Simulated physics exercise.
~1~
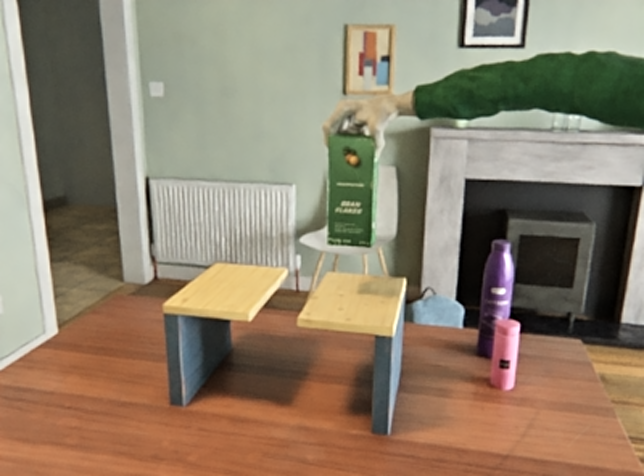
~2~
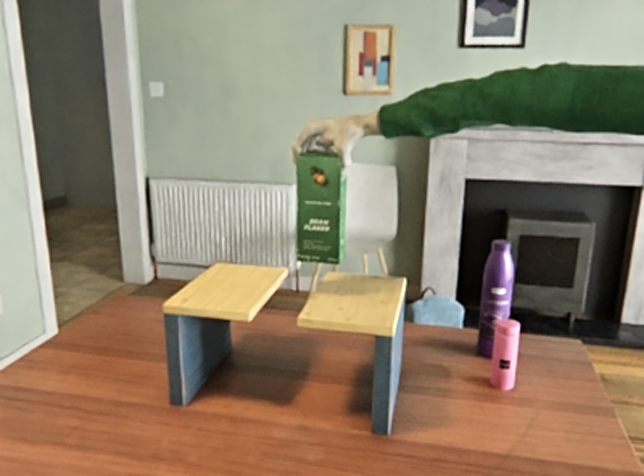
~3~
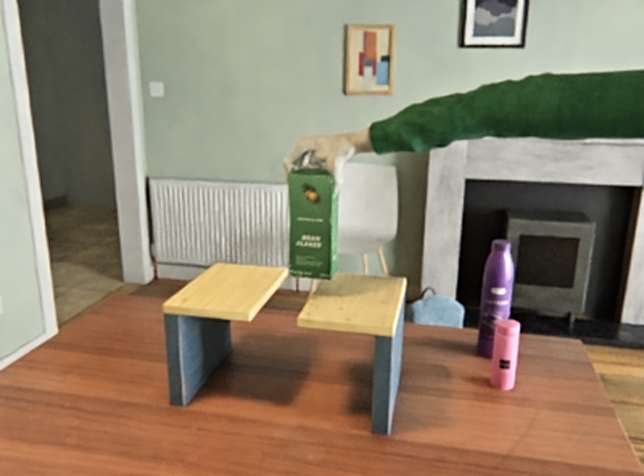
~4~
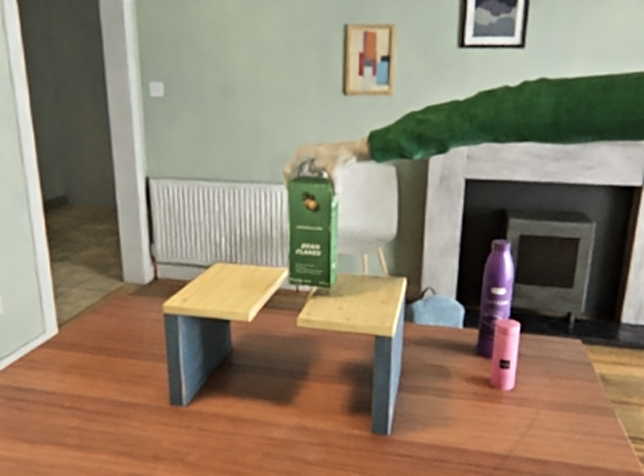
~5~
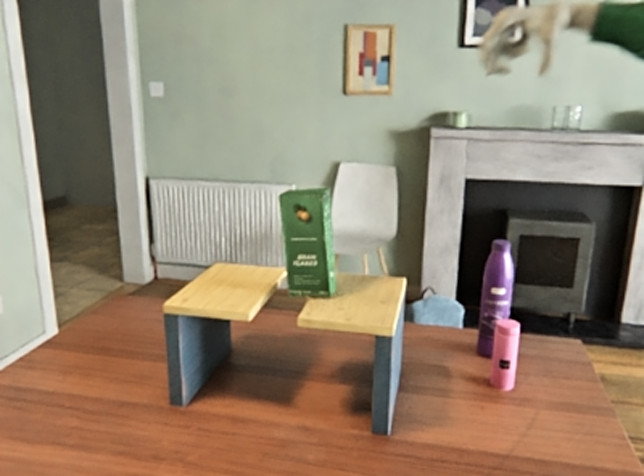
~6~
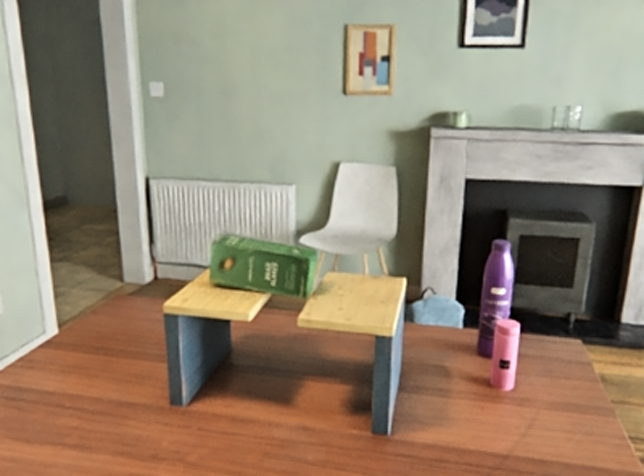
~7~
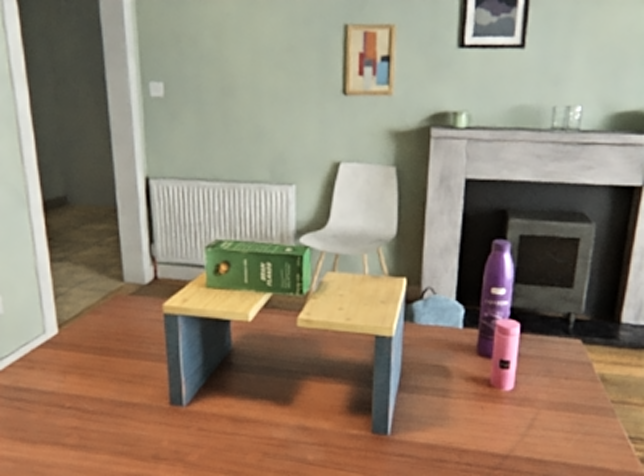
At first, a hand in a green sleeve holds a green packet upright above a small stand with a gap in its wooden top, while a purple bottle and a pink shaker stand to the right on the table. The hand moves the packet left and lowers it toward the gap. It then lets go and draws back to the upper right, leaving the packet upright at the gap. The packet topples to the left onto its side. It settles lying across the gap, caught on the stand's top, while the bottle and shaker remain standing in place.
